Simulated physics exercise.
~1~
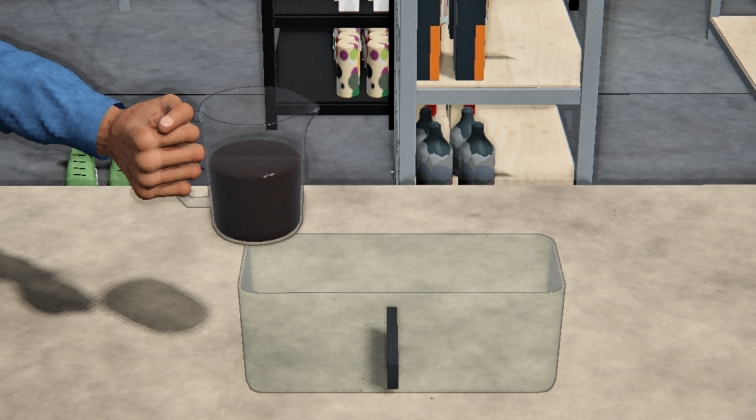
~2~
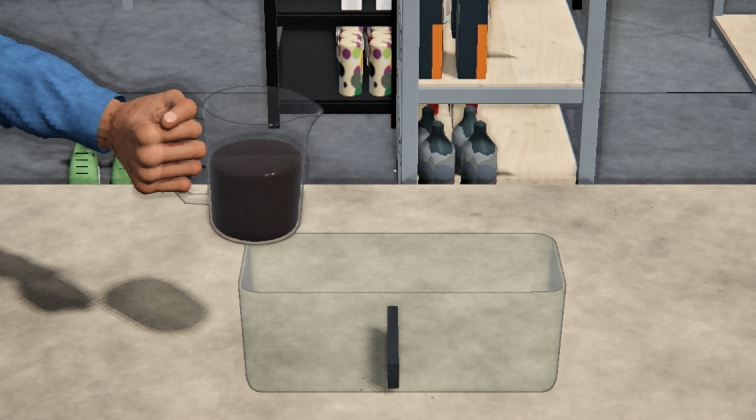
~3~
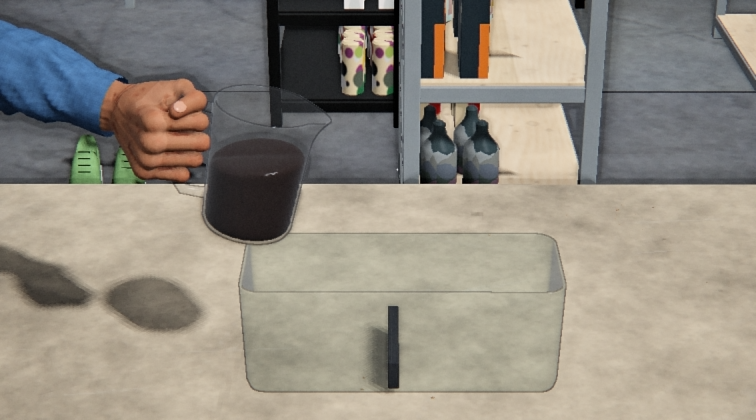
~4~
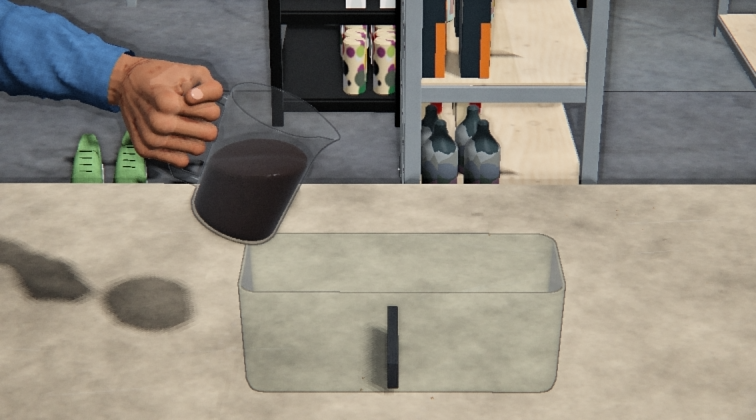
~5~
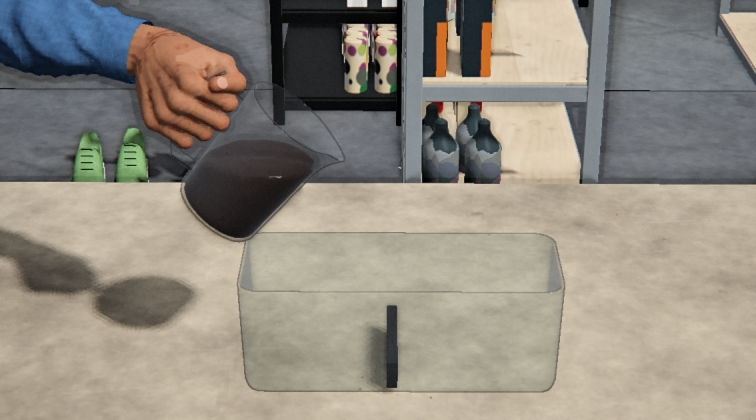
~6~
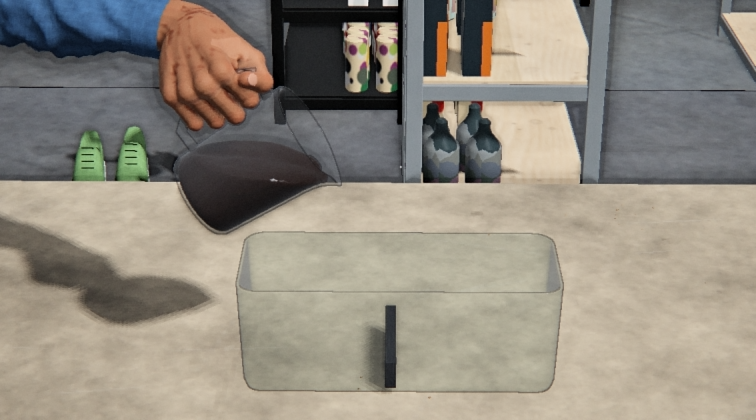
A hand tilts a clear jug of dark coffee steeply rightward above a long divided basin.
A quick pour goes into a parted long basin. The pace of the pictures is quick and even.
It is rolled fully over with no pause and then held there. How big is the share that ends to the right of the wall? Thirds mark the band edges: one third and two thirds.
I would say less than a third ends up on that side.
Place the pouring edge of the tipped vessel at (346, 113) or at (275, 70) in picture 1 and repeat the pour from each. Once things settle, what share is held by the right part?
It comes to 65 % the first time and 10 % the second.
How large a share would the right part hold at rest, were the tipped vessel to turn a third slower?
About 20 %.
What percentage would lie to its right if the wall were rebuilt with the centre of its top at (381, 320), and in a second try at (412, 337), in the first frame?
With the first placement it is 20 %, with the second 15 %.
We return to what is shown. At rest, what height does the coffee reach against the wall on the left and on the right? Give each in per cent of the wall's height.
Once it is still, the left part shows 70 per cent and the right part 20.
A moment on, the tilt is 109° and 56 per cent is still to pour, 24 is left of the wall and 0 right of it.
Next, the tilt is 110° and 13 per cent is still to pour, 72 is left of the wall and 4 right of it.
Then the tilt is 110° and 1 per cent is still to pour, 80 is left of the wall and 11 right of it.
Later the tilt is 110° and 0 per cent is still to pour, 81 is left of the wall and 14 right of it.
In the end 74 per cent lies left of the wall, 20 right of it and 6 outside.
